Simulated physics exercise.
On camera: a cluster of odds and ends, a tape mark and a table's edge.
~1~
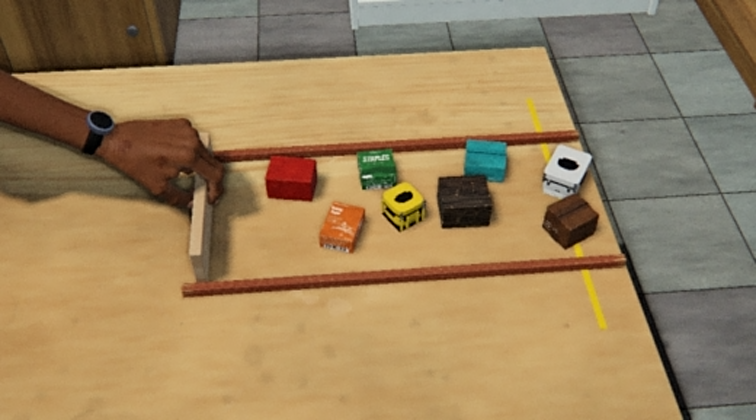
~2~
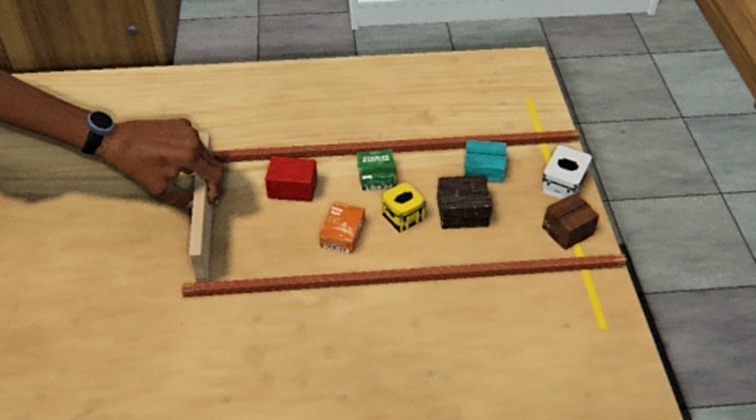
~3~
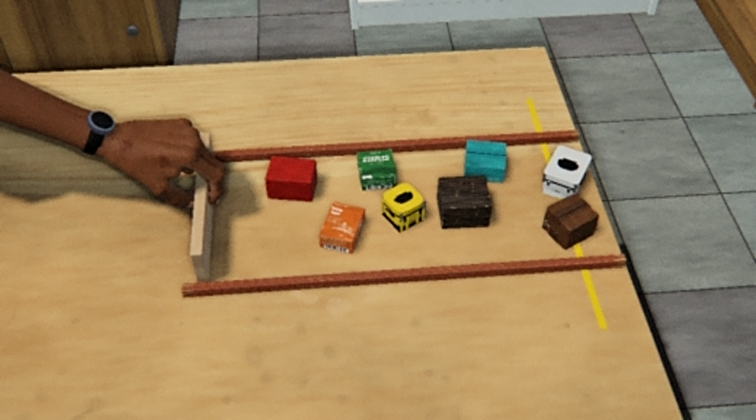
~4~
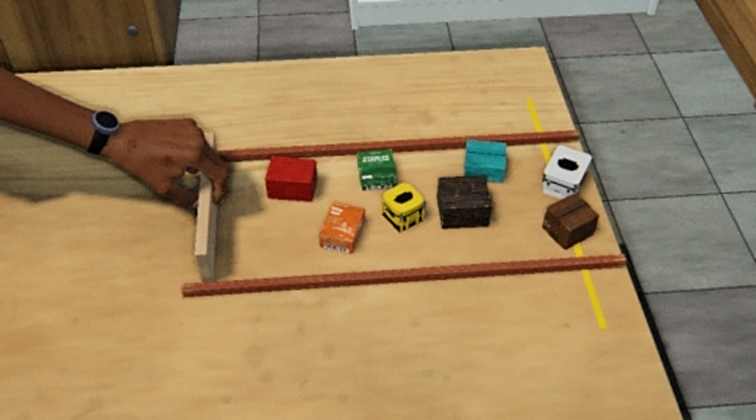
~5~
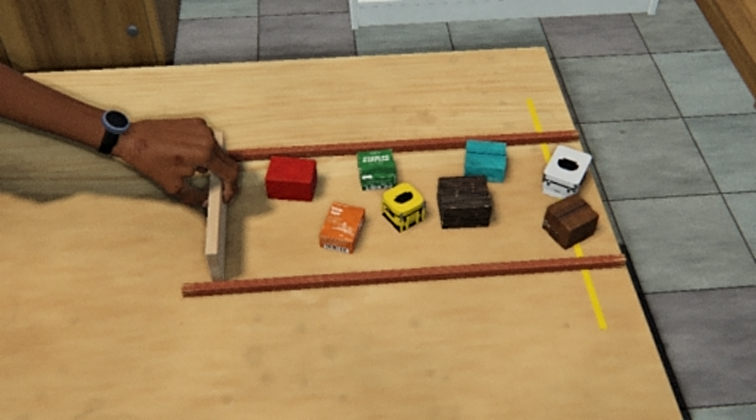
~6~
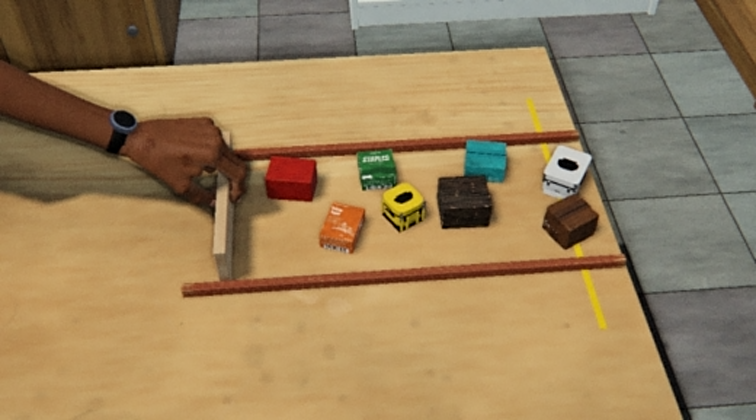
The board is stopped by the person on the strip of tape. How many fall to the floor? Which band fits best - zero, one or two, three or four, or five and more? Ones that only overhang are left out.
The band that fits is five and more.
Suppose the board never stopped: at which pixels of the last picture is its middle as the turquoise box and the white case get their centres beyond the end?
The turquoise box gives roughly (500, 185), the white case roughly (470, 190).
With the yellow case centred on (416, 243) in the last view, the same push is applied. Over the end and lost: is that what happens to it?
It stays put.
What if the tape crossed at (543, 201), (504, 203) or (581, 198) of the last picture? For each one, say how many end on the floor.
The counts: 4, 2 and 7.
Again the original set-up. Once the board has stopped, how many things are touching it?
Contact count: 2.
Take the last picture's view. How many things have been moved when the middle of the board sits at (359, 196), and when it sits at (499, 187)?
At that stage 4; at the next, 8.
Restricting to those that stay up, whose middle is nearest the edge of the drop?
Answer: The brown box.
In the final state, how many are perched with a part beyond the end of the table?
That would be 2.
Soon after, none off yet; white case at rest near (566, 174); brown box at rest near (570, 221); turquoise box at rest near (485, 161).
In the end, the number that fall off is five or more; gone, green box, yellow case, black block, turquoise box and white case.
